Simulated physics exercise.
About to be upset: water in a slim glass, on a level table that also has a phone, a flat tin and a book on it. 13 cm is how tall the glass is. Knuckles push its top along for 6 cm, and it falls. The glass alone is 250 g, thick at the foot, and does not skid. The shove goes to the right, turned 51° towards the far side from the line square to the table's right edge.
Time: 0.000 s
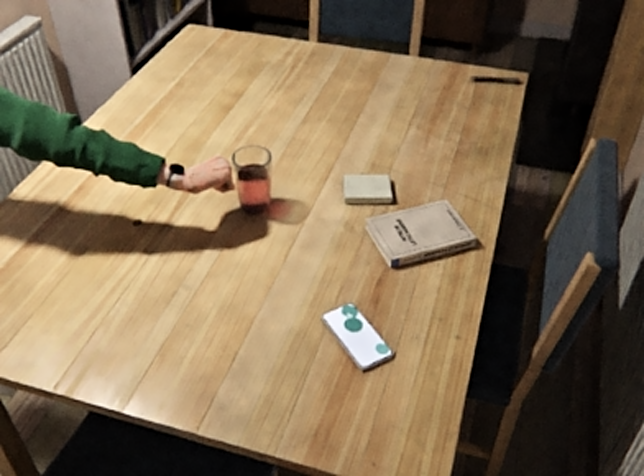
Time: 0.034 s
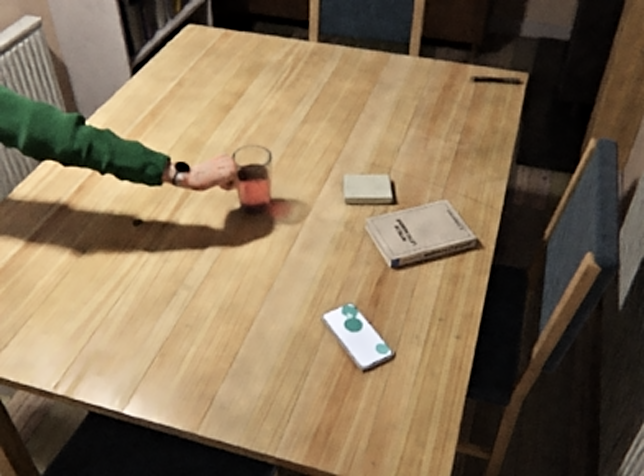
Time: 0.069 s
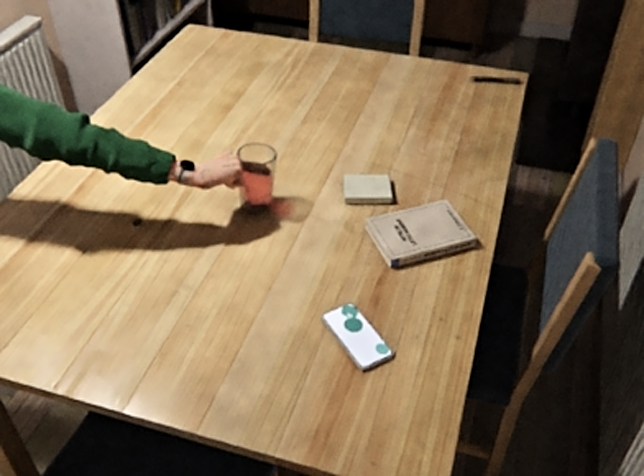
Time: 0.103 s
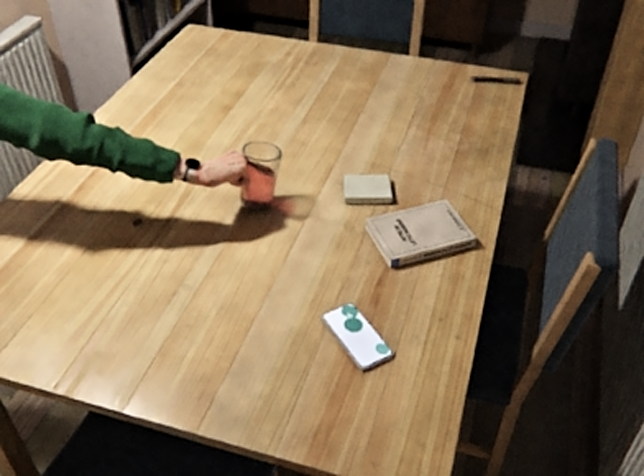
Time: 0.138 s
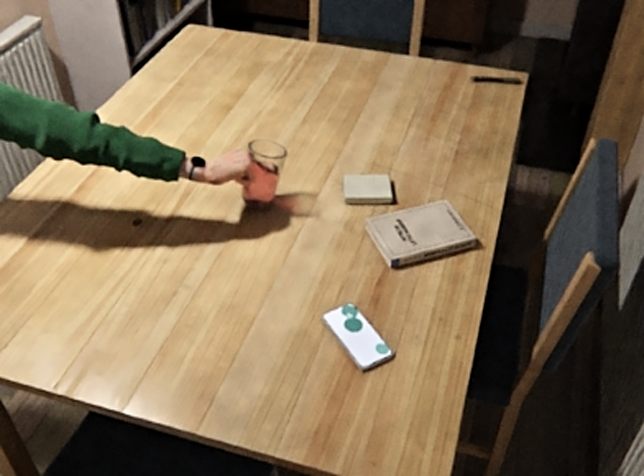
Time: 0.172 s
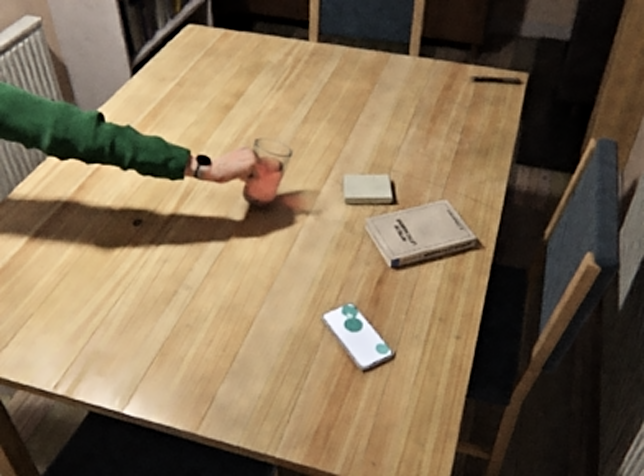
A hand in a green sleeve pushed the top of a glass of reddish liquid rightward across a wooden table, gradually tilting it to the right, while the phone, small tin and book stayed still.
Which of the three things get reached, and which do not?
The phone is not reached, the flat tin is reached, the book is not reached.
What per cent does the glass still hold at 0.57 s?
It works out to roughly 46 per cent.
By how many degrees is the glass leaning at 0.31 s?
Angle: Around 52°.
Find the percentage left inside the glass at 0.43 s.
It is roughly 88 percent.
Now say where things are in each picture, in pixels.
In the first picture, it leans 0°; the fist is at (223, 171); the water meets the walls at (238, 170) and (269, 176); the phone is at (357, 334); the flat tin is at (367, 186); the book is at (420, 228).
In the second picture, it leans 0°; the fist is at (228, 169); the water meets the walls at (238, 170) and (269, 176).
In the third picture, it leans 6°; the fist is at (233, 167); the water meets the walls at (240, 161) and (270, 174).
In the fourth picture, it leans 11°; the fist is at (238, 165); the water meets the walls at (243, 157) and (271, 174).
In the fifth picture, it leans 17°; the fist is at (243, 163); the water meets the walls at (247, 162) and (274, 173).
In the sixth picture, it leans 24°; the fist is at (248, 161); the water meets the walls at (249, 171) and (276, 174).
By 0.31 s the tilt is 51° and 100 per cent is in the glass, 0 has run off the table; wet so far, nothing.
By 0.43 s the tilt is 86° and 88 per cent is in the glass, 0 has run off the table; wet so far, nothing.
By 0.57 s the tilt is 86° and 47 per cent is in the glass, 0 has run off the table; wet so far, flat tin.
By 0.81 s the tilt is 86° and 22 per cent is in the glass, 1 has run off the table; wet so far, flat tin.
At rest 6 per cent is in the glass, 26 has run off the table; wet so far, flat tin.
